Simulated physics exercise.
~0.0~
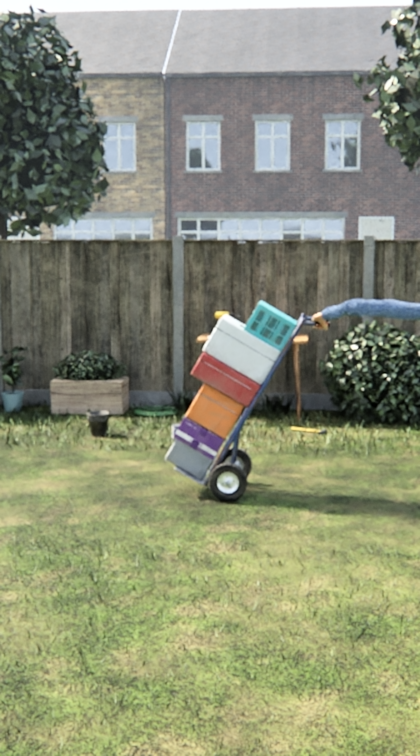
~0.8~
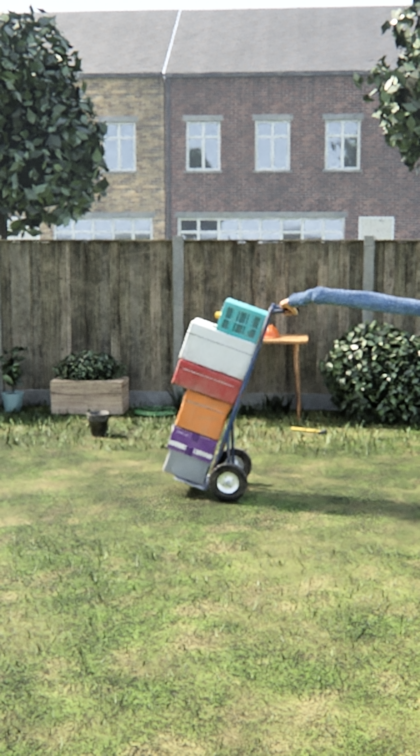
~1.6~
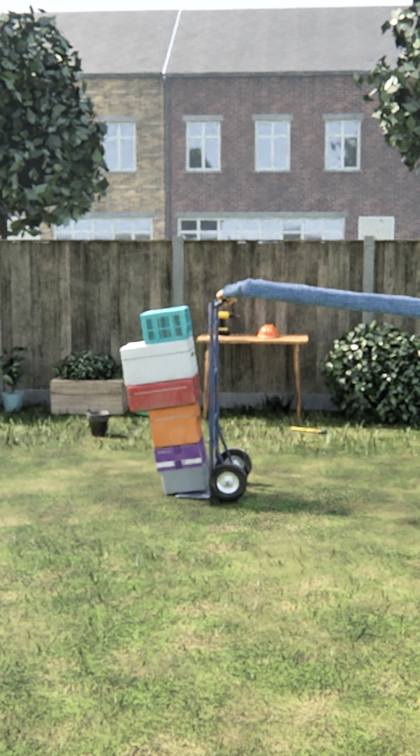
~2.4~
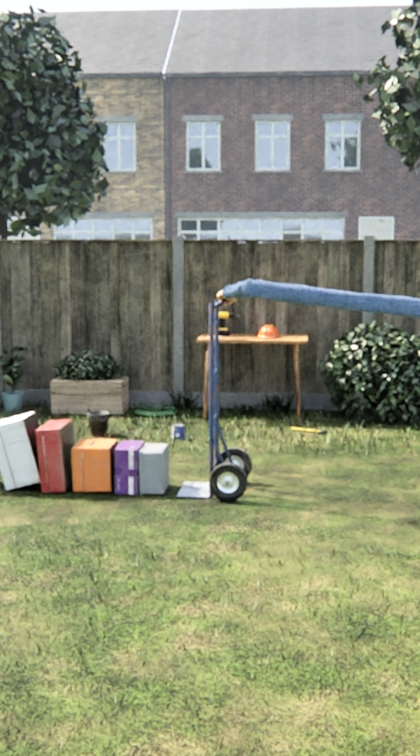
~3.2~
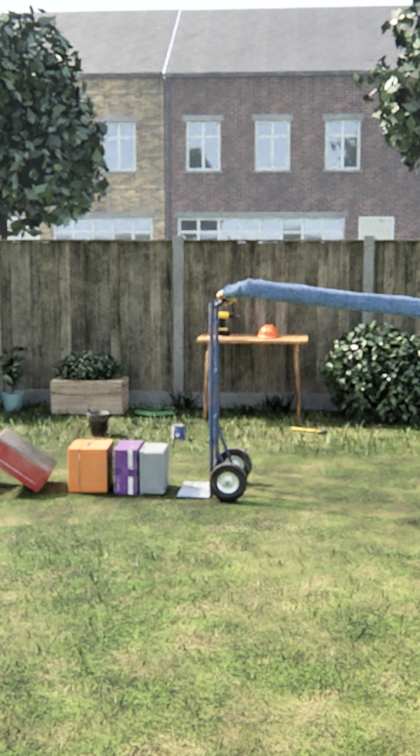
In a grassy backyard, a long blue-sleeved arm tipped a loaded hand truck upright, and its stack of colourful boxes leaned left and toppled off onto the lawn, leaving the grey, purple and orange ones lying in a row while the red one tumbled farther left.
